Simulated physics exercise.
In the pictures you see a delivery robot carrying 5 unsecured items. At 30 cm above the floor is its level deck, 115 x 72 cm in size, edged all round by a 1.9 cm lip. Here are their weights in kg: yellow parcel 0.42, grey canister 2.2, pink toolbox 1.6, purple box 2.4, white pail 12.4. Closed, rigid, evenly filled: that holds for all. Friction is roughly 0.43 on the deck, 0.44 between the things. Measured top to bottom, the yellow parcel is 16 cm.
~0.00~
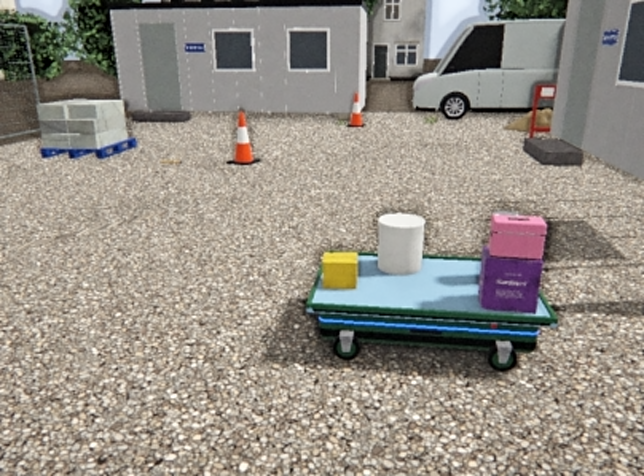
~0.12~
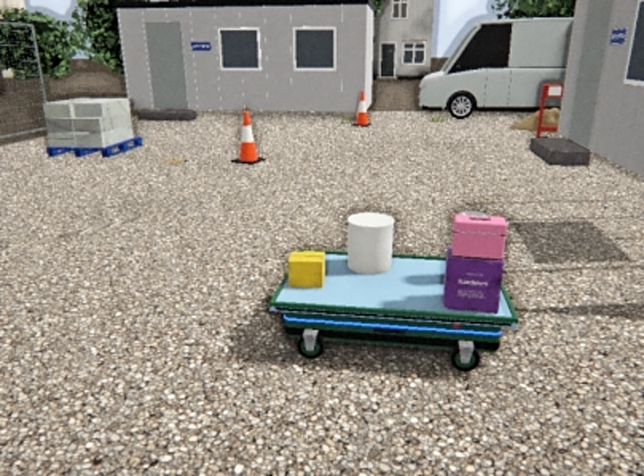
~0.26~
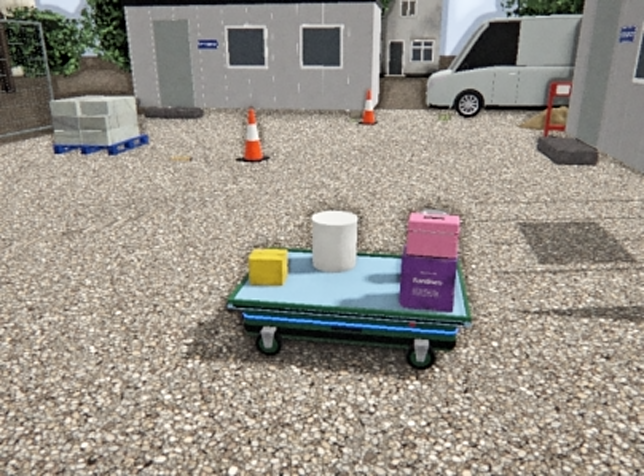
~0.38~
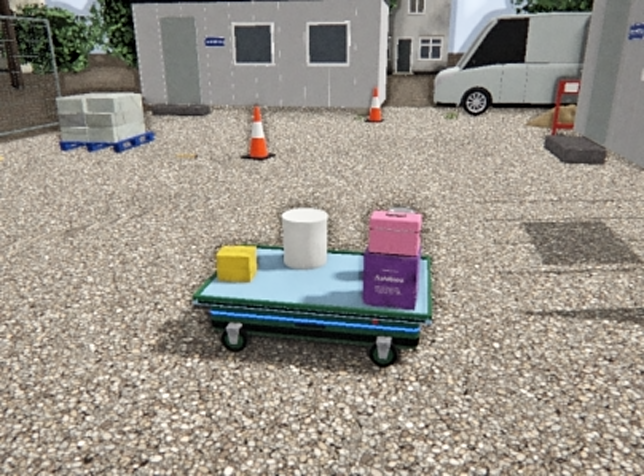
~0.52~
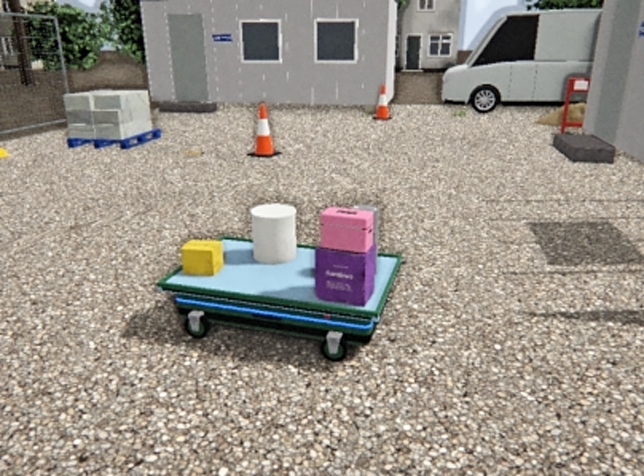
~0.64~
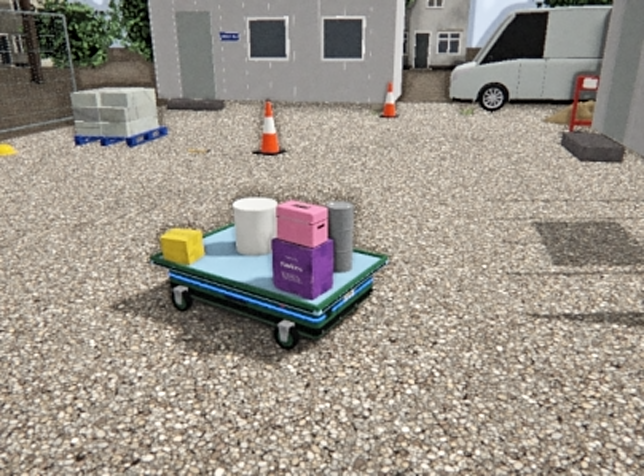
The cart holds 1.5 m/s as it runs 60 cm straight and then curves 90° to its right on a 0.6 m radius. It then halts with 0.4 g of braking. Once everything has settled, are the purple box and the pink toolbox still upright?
The purple box is not; the pink toolbox is not.
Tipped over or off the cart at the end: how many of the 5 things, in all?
The count comes out at 3.
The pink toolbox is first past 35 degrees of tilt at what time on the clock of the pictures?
1.1 s or so.
After 0.94 s, cart 141 cm along, turned 63°; yellow parcel now off the cart; pink toolbox leaning 11° near (218, 199); purple box leaning 11° near (234, 232).
After 1.34 s, cart 199 cm along, turned 90°; pink toolbox and purple box now off the cart; white pail leaning 6°.
At rest (2.6 s), off the cart and tipped over, pink toolbox and purple box; off the cart but upright, yellow parcel; not toppled but over 10 cm from the start, white pail; the last one in place, give or take 10 cm. In the last view, purple box near (248, 214), pink toolbox near (160, 242).
